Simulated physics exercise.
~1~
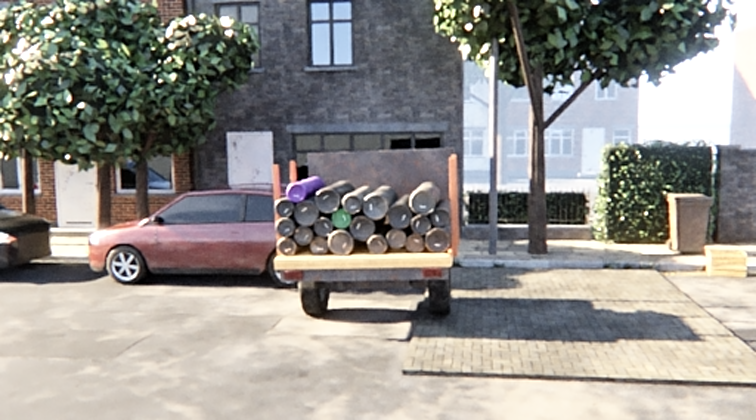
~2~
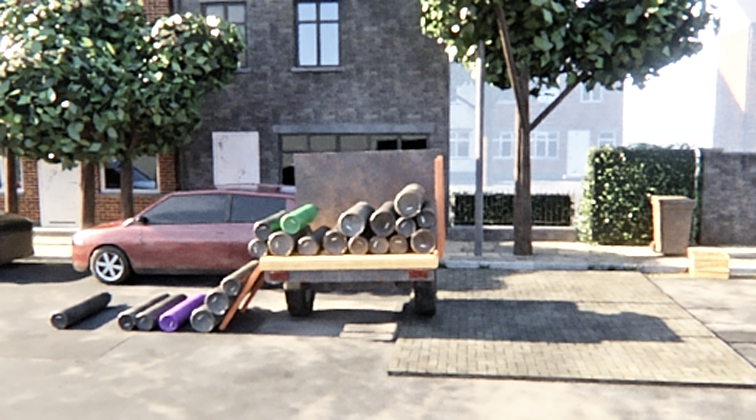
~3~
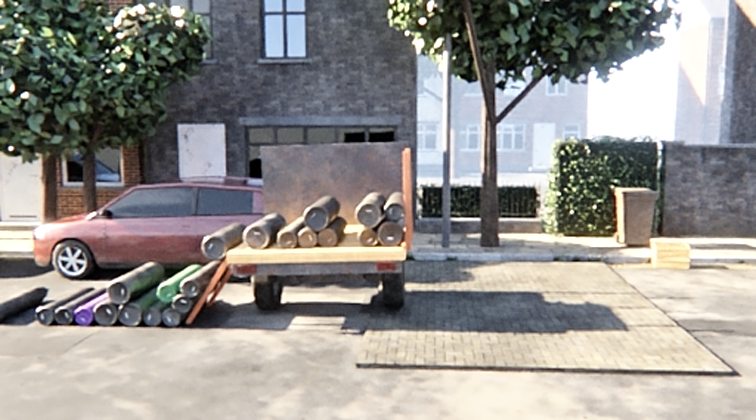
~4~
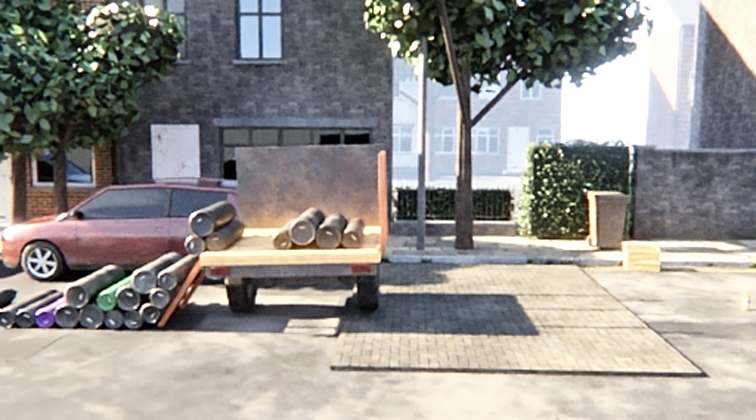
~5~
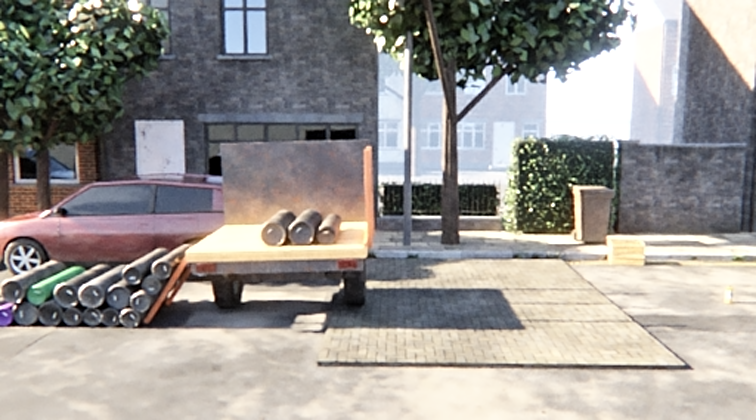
At the start, a parked farm trailer seen from behind holds a stack of dark gas cylinders, with a green one in the middle and a purple one at the top left. The left side posts swing down, and cylinders spill off that edge, the purple one among them, rolling out across the ground. The green one rolls left over the others and follows it down. More cylinders keep dropping onto a growing pile beside the red car as the view drifts right. By the end, green and purple lie in the heap on the left, and three dark cylinders remain on the deck.
